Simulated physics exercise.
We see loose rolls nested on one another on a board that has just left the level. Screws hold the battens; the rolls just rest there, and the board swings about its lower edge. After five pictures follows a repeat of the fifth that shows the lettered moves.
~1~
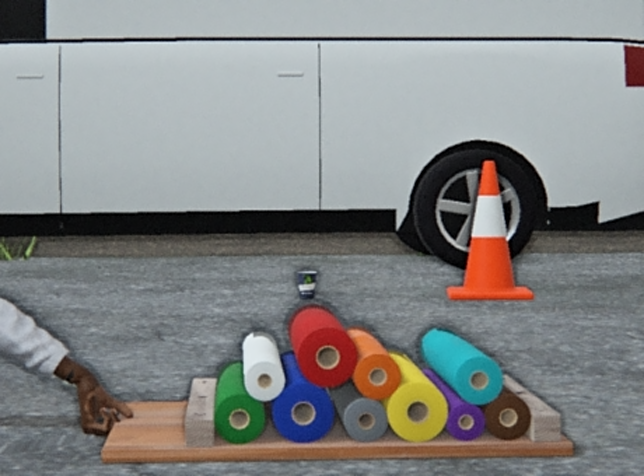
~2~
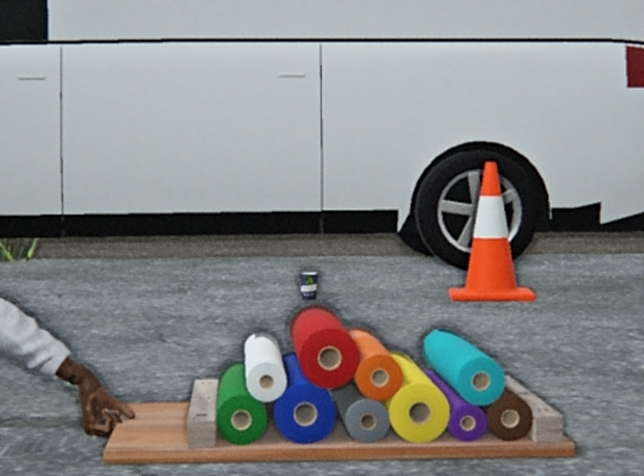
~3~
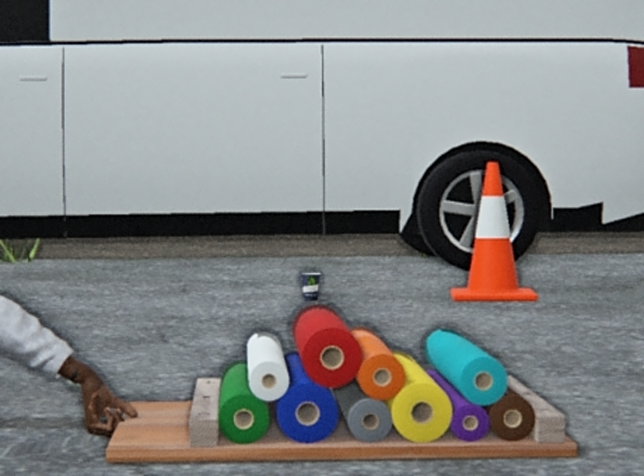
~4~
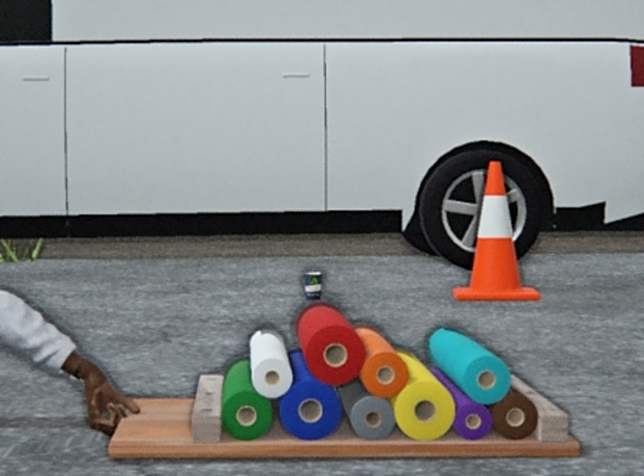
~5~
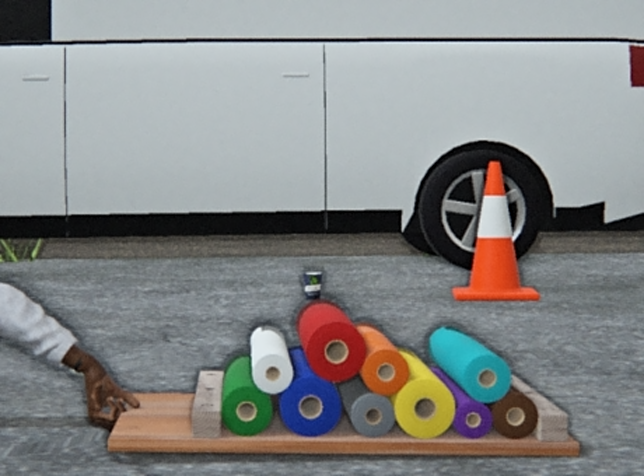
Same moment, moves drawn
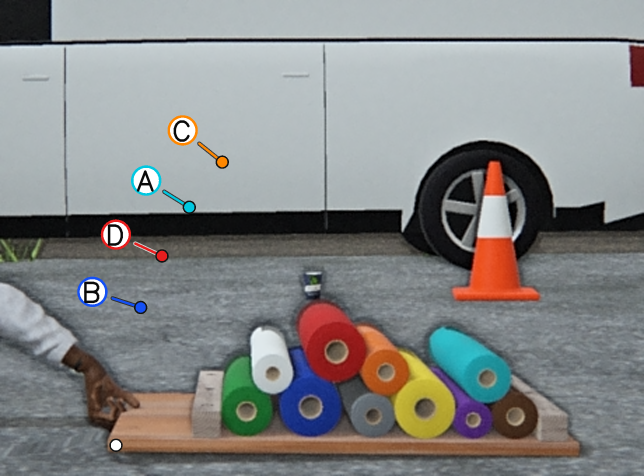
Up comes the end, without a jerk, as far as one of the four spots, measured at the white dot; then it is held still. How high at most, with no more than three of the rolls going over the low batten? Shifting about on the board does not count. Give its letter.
It can be raised to C.
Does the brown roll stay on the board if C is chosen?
Yes, with C.
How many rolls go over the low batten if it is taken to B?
At B the number is none.
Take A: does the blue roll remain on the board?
Yes.
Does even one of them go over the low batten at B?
No, at B.
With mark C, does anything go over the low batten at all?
Yes, at C.
On the marked copy, A at (189, 207); B at (141, 307); C at (222, 162); D at (162, 256); the white dot at (116, 445).
With C. Early on, board at 21°.
Further on, board at 39°.
At the end, board at 39°, three over the low batten (orange, red, turquoise).
As for the rest, A three over the low batten (orange, red, turquoise); B none over the low batten; D none over the low batten.
